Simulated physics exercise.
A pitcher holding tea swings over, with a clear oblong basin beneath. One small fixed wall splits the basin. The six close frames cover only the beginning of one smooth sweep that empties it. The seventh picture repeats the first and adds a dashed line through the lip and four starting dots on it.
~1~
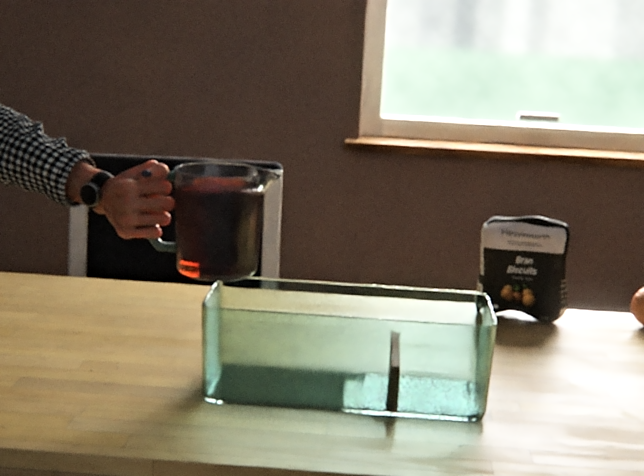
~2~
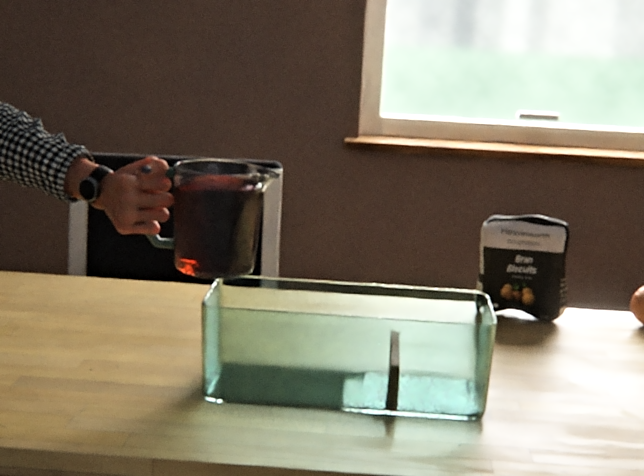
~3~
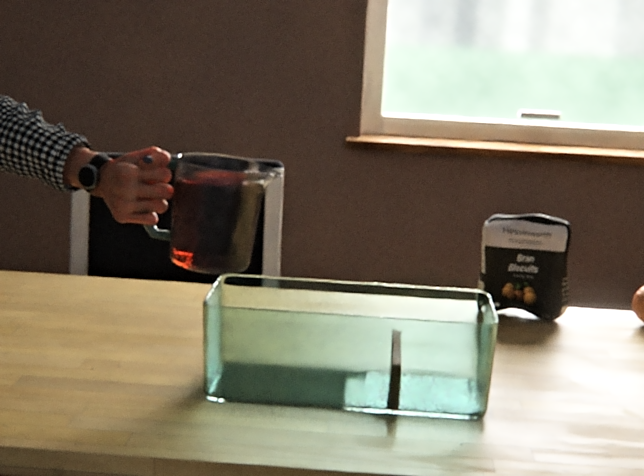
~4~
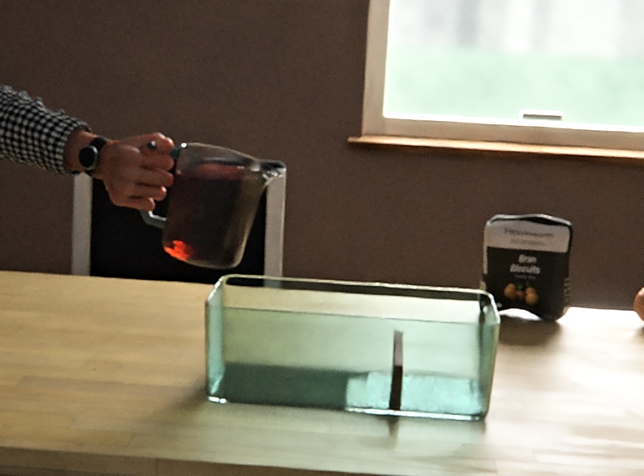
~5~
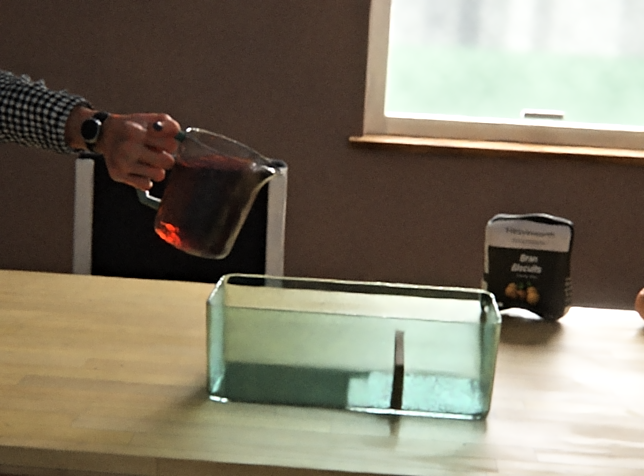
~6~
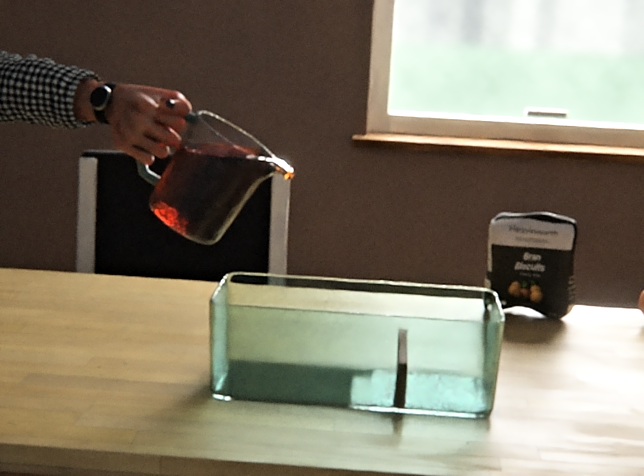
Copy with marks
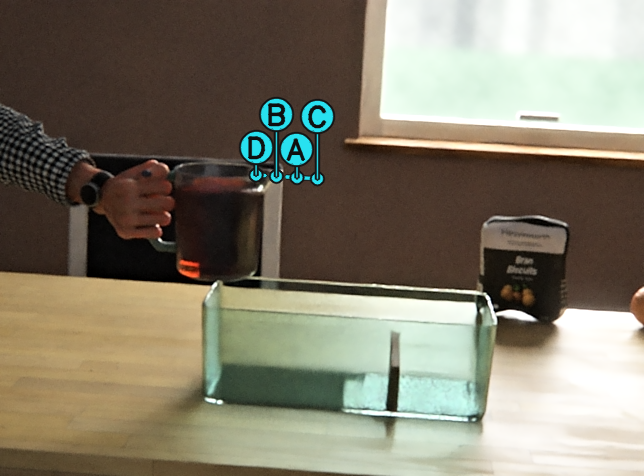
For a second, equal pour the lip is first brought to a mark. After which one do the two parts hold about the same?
Best: C.
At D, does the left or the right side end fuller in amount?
More ends on the left.
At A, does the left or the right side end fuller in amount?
More ends on the left.
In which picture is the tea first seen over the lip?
In picture 6.
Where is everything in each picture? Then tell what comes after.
The first picture shows upright, lip at (279, 176); basin from (202, 399) to (485, 420); top of the wall at (395, 348); nothing has left yet.
The second picture shows upright, lip at (279, 175); nothing has left yet.
The third picture shows tipped about 5°, lip at (280, 174); nothing has left yet.
The fourth picture shows tipped about 12°, lip at (282, 175); nothing has left yet.
The fifth picture shows tipped about 20°, lip at (282, 174); nothing has left yet.
The sixth picture shows tipped about 30°, lip at (285, 172); tea is over the lip, down to (285, 172).
On the marked copy, A at (296, 177); B at (276, 176); C at (317, 178); D at (256, 175).
Choosing A, about 91 % ends left of the wall and 7 % right of it.
Choosing B, about 93 % ends left of the wall and 3 % right of it; 3 % is lost outside.
Choosing C, about 47 % ends left of the wall and 50 % right of it.
Choosing D, about 93 % ends left of the wall and 4 % right of it; 3 % is lost outside.
